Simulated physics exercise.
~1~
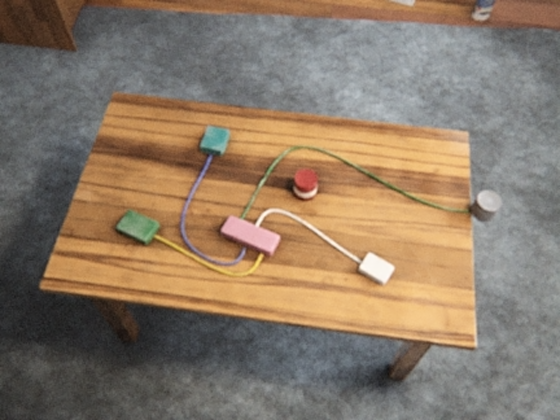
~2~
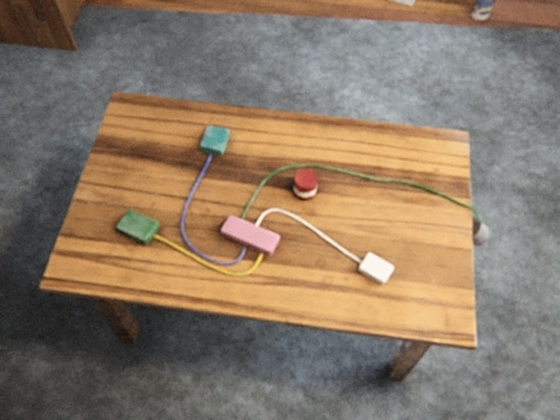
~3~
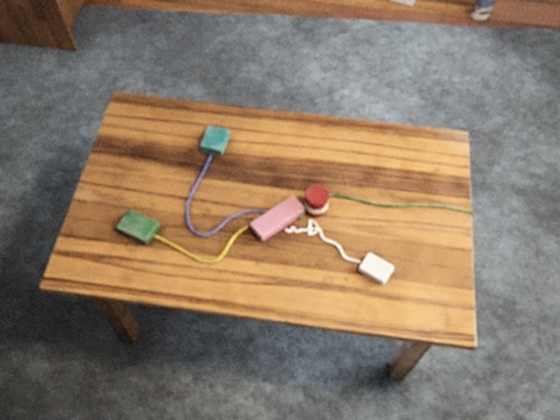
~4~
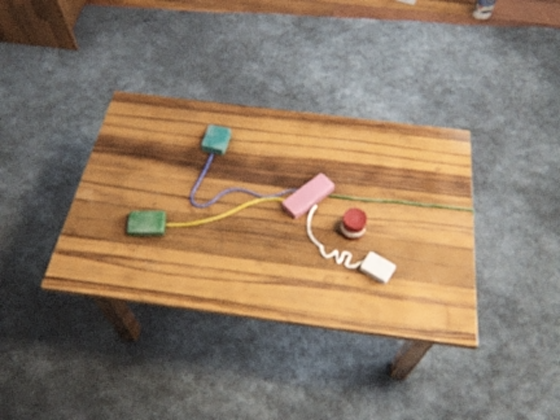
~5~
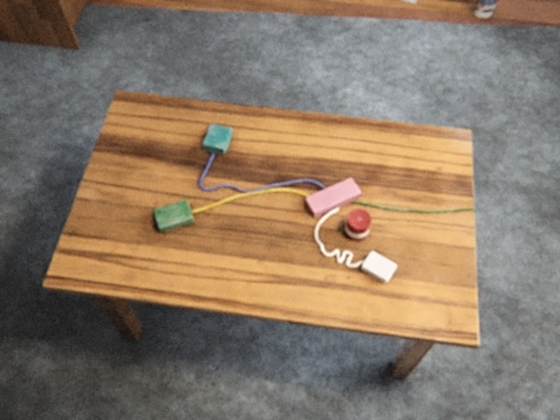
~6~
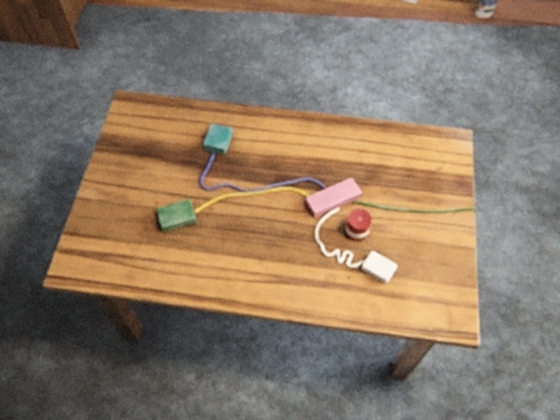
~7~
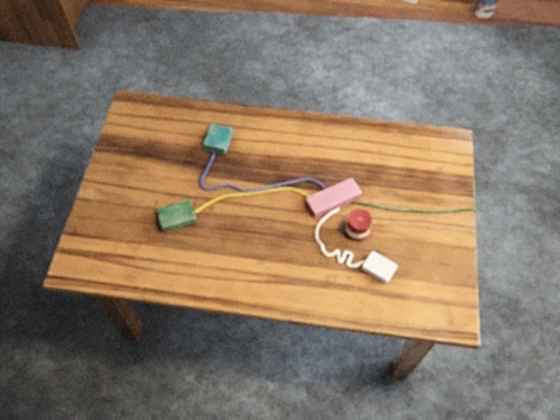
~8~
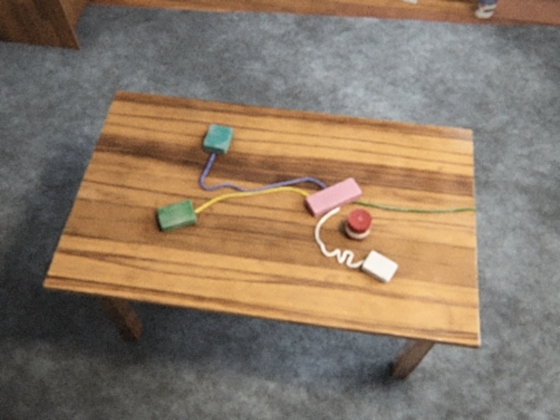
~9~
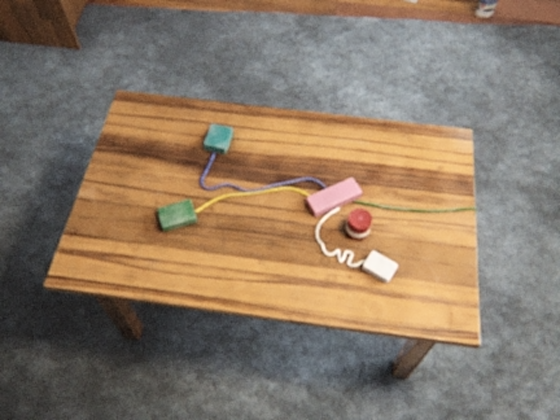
Wooden table with cabled blocks, a grey cylinder dropping off the right edge, dragging the pink strip rightward, shifting red and green pieces.
